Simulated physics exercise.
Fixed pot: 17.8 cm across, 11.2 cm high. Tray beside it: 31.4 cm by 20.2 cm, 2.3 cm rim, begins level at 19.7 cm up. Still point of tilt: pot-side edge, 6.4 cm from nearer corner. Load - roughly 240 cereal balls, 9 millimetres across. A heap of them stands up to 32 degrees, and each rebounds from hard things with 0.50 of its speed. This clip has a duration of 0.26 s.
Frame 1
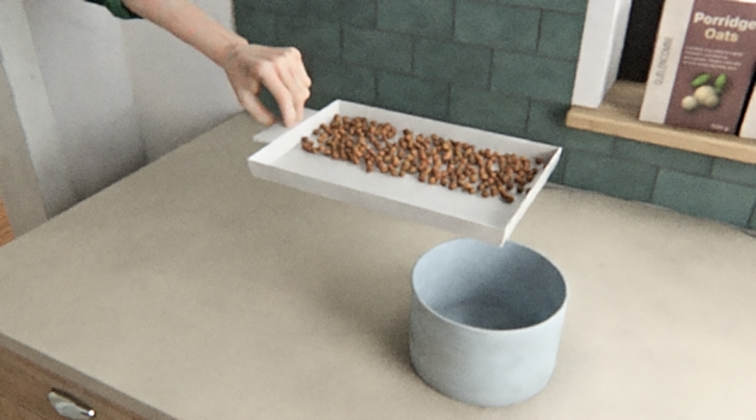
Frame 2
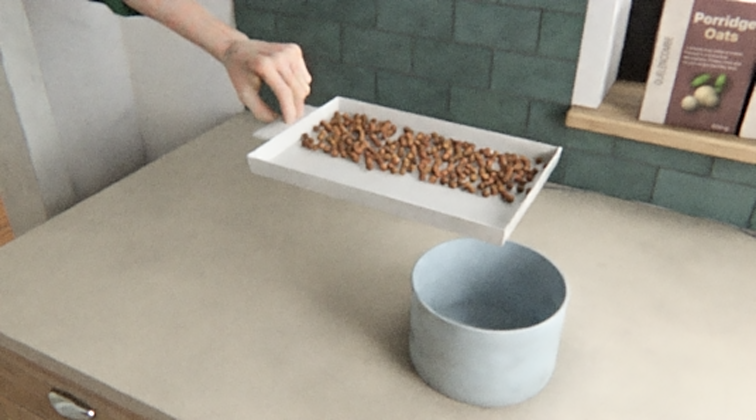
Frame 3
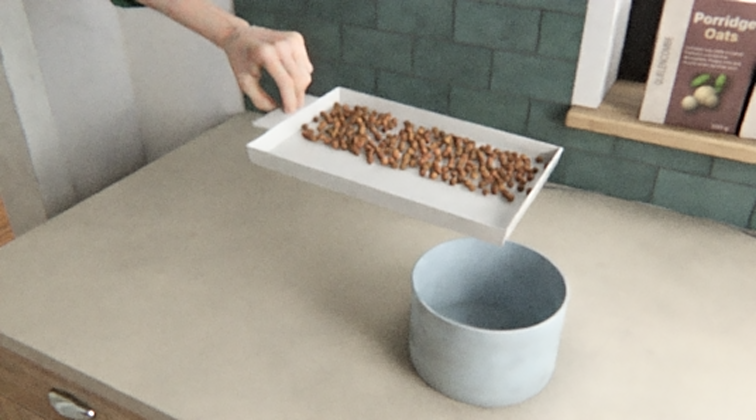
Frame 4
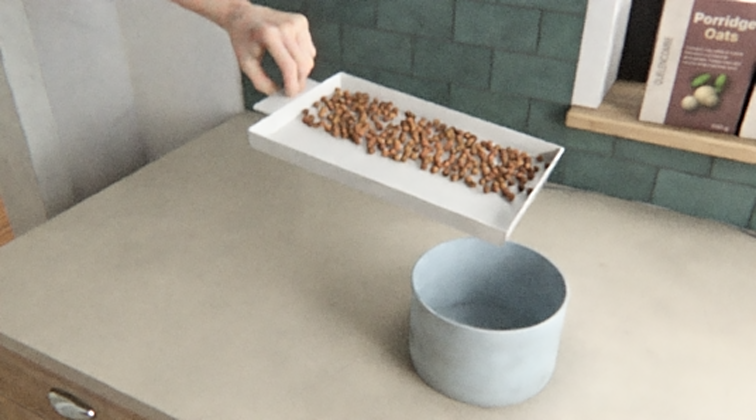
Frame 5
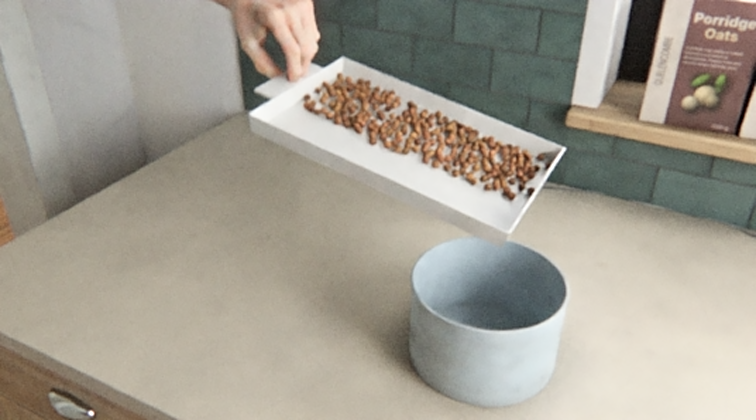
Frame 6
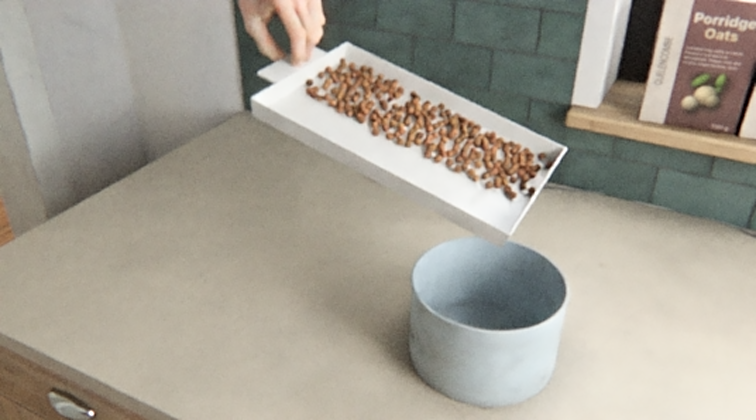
A hand reaches in from the upper left over a beige kitchen counter, seen from above at an angle, with dark green tiles and a porridge oats box on a wooden shelf behind. It grips a shallow white tray of small brown pieces above and beside a pale blue pot. The hand gradually raises the tray's left end, tilting it moderately down rightward, while the pieces barely shift and the camera stays still.
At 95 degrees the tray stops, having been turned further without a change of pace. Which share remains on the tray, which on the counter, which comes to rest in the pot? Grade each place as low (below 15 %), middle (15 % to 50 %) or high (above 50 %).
Tray - low; counter - high; pot - middle.
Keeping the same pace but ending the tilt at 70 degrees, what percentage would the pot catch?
Roughly 5 %.
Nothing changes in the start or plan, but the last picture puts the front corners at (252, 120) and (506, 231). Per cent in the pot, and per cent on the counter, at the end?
Split: Pot = 40, counter = 55.
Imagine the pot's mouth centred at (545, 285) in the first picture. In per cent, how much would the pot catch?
Close to 80 in a hundred.
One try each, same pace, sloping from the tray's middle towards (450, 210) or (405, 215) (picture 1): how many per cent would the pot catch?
I'd put it at about 65 per cent for the first tilt and about 55 per cent for the second.
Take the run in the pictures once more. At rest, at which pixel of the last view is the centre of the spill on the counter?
Around (607, 347).
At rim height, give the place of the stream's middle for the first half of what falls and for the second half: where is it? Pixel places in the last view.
It passes about (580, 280) first and (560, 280) afterwards.
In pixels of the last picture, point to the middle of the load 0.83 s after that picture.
Roughly (537, 173).
Then, 0.50 s after the last picture, tilt 53 degrees; the tray holds 100 %, the pot 0 %.
Then, 0.83 s after the last picture, tilt 79 degrees; the tray holds 90 %, the pot 0 %.
Then, 1.26 s after the last picture, tilt 95 degrees; the tray holds 35 %, the pot 10 %.
In the end, tray 0 %, counter 65 %, pot 35 %.
